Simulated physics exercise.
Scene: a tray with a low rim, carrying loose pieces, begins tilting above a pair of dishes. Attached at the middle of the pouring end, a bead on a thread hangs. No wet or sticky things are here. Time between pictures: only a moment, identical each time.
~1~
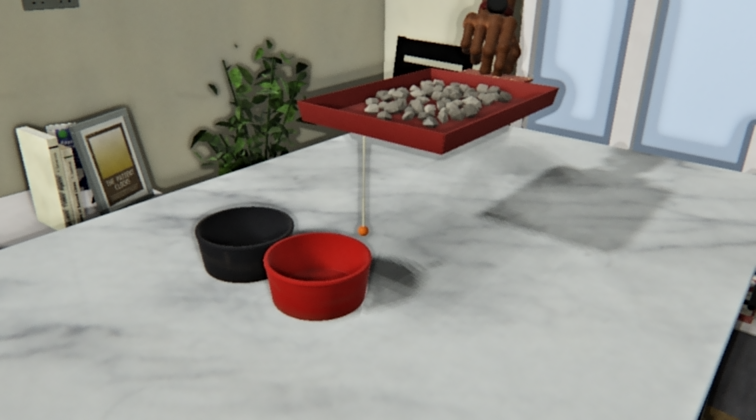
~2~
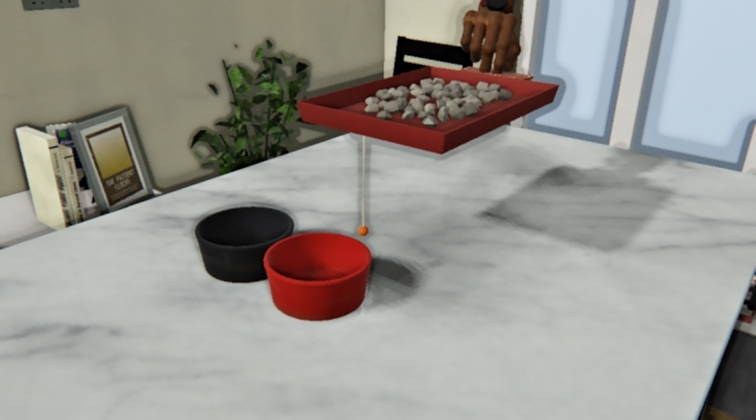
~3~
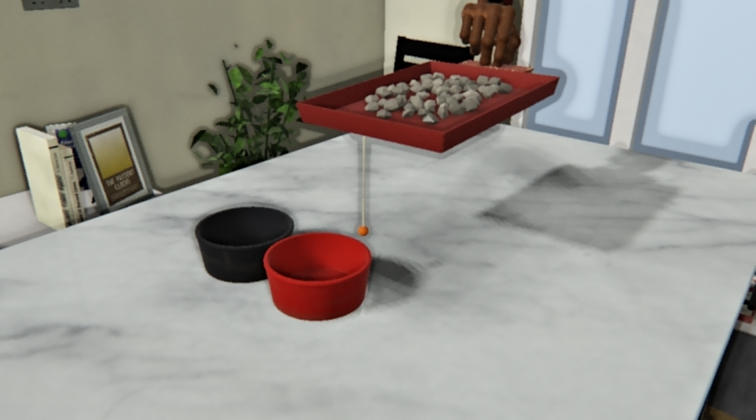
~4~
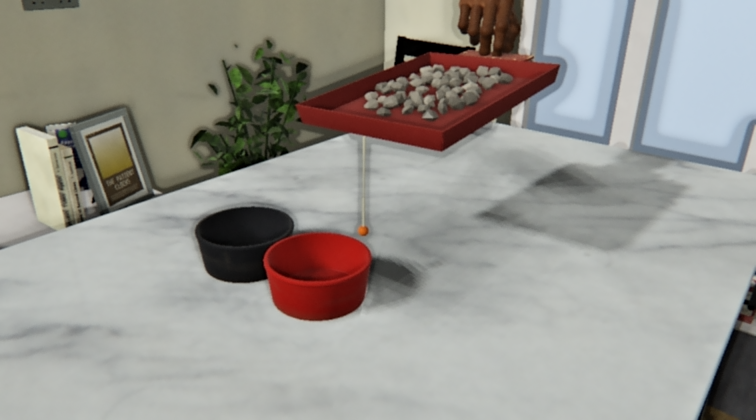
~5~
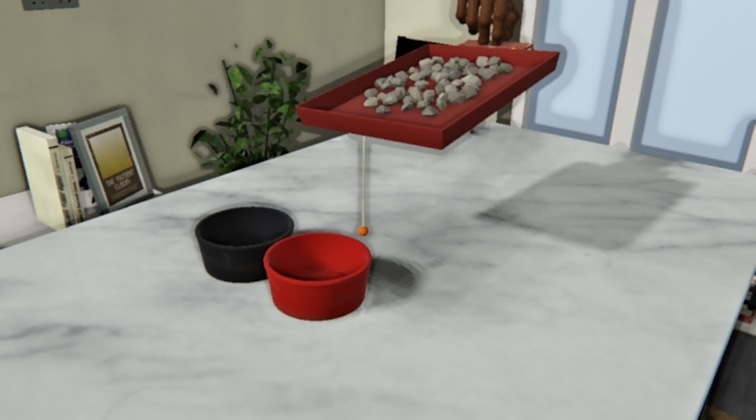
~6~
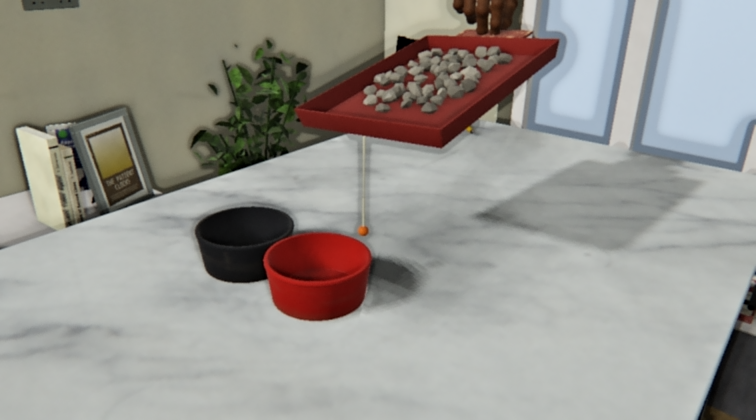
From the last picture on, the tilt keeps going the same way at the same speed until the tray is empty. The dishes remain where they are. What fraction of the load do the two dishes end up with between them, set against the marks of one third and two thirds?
The caught part tops two thirds.
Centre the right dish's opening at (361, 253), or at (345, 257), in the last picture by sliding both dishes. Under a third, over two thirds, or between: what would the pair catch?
Position 1 - above two thirds; position 2 - beyond two thirds.
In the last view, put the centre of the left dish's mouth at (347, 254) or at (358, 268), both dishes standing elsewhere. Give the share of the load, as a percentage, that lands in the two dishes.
In order, 30 % and 10 %.
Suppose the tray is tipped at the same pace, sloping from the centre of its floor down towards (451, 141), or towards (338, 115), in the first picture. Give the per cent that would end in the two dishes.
Shares, approx.: 0 %, then 20 %.
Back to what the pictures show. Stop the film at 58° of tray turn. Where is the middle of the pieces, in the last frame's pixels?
About (348, 93).
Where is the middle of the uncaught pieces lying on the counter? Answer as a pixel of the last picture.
Check roughly (313, 235) and you'll find the middle.
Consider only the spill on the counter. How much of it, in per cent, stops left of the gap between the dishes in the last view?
That's roughly 20 per cent of the pieces.
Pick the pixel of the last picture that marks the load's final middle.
Around (292, 276).
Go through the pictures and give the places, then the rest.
In the first picture, corners of the pouring end at (302, 101) and (443, 132), level; middle of the load at (443, 102), bits of gravel; left dish at (209, 257); right dish at (281, 293); bead on its thread at (364, 231).
In the second picture, corners of the pouring end at (302, 102) and (443, 132), level; middle of the load at (443, 101).
In the third picture, corners of the pouring end at (302, 103) and (442, 131), tipped barely, lowest at the left corner; middle of the load at (443, 96).
In the fourth picture, corners of the pouring end at (301, 104) and (441, 130), tipped a little, lowest at the left corner; middle of the load at (443, 90).
In the fifth picture, corners of the pouring end at (300, 106) and (440, 128), tipped a little, lowest at the left corner; middle of the load at (443, 83).
In the sixth picture, corners of the pouring end at (300, 108) and (439, 127), tipped a little, lowest at the left corner; middle of the load at (442, 77); left dish at (209, 257); right dish at (281, 293).
Soon, tray tipped steeply; nearly all on the tray; a stray few in the air.
A while on, tray tipped right over; about a third on the tray; about a quarter in the right dish; about a quarter in the left dish; a stray few outside both; about a quarter in the air.
Towards the end, tray tipped past a quarter turn; about half in the right dish; about a third in the left dish; about a quarter outside both.
Finally, tray tipped past a quarter turn; about half in the right dish; about a third in the left dish; about a quarter outside both.
